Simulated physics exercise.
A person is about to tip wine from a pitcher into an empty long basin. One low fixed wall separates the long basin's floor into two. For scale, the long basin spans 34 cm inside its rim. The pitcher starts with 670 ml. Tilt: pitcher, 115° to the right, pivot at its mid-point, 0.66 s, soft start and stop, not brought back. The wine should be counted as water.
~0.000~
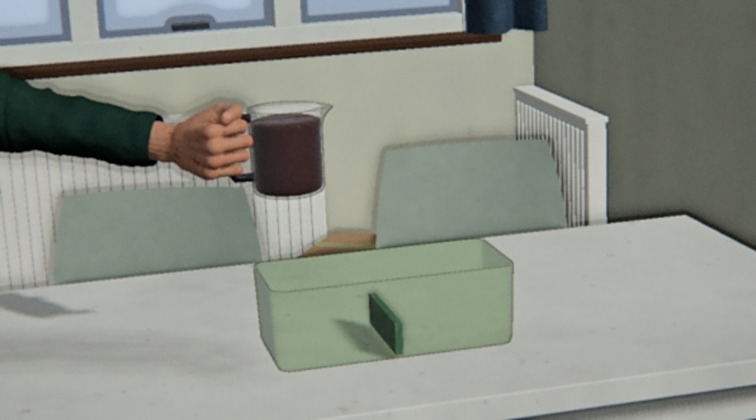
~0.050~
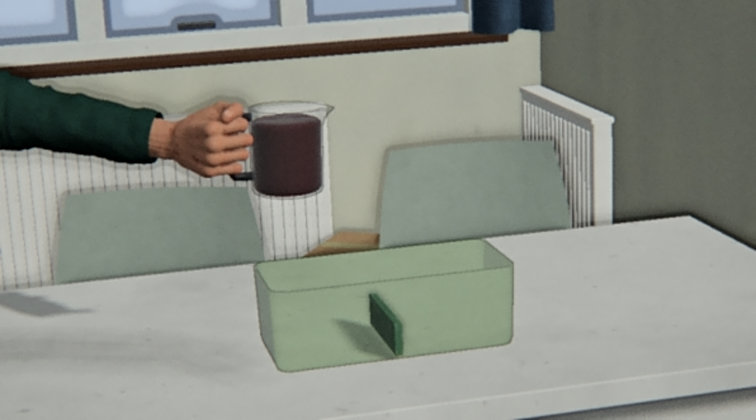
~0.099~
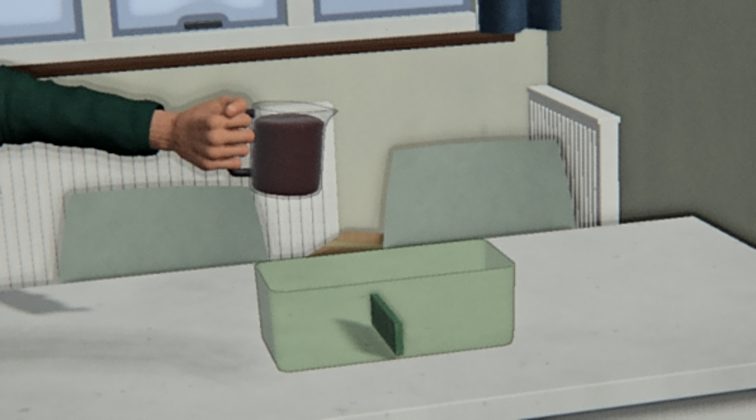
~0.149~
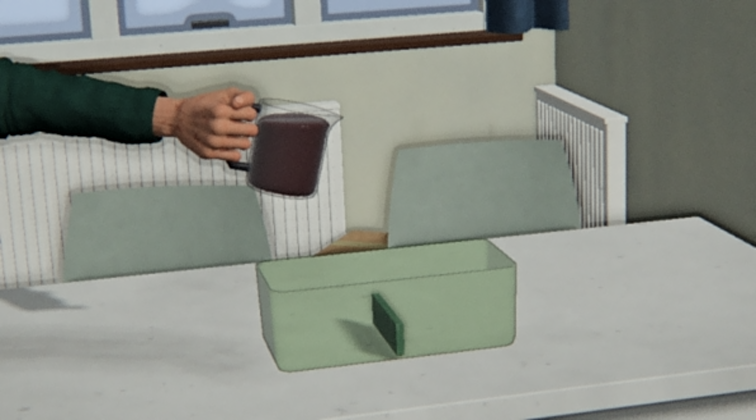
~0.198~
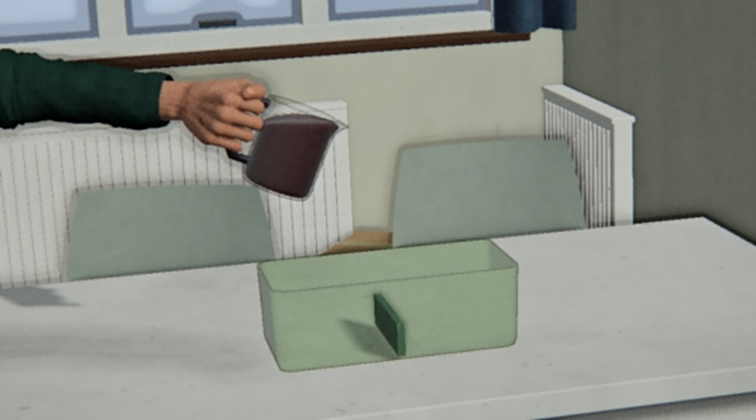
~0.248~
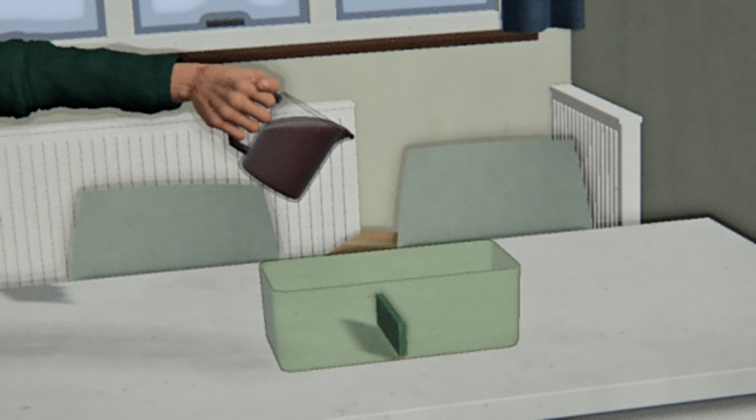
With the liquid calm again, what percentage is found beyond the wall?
Beyond the wall there is roughly 56 percent.
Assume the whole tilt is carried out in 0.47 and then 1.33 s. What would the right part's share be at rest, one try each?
Try 1: Approx. 45 %; try 2: Approx. 70 %.
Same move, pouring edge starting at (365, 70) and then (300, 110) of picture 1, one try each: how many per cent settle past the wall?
Near 85 in a hundred on the first go and near 5 in a hundred on the second.
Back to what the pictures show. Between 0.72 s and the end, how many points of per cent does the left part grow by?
Some 18 per cent.
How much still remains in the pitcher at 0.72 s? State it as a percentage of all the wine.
Around 8 in a hundred is still there.
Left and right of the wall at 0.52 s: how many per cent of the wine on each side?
Roughly 0 sits left and 16 sits right.
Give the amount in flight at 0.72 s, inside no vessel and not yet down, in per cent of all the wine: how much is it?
Airborne fraction: Approx. 18 %.
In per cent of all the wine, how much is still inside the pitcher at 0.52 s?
At that time about 52 in a hundred parts are still held.
Then, 0.52 s in, the tilt is 103° and 52 per cent is still to pour, 0 is left of the wall and 16 right of it.
Then, 0.72 s in, the tilt is 115° and 8 per cent is still to pour, 25 is left of the wall and 49 right of it.
Then, 0.93 s in, the tilt is 115° and 0 per cent is still to pour, 40 is left of the wall and 55 right of it.
Then, 1.16 s in, the tilt is 115° and 0 per cent is still to pour, 42 is left of the wall and 56 right of it.
Finally, 42 per cent lies left of the wall, 56 right of it and 3 outside.
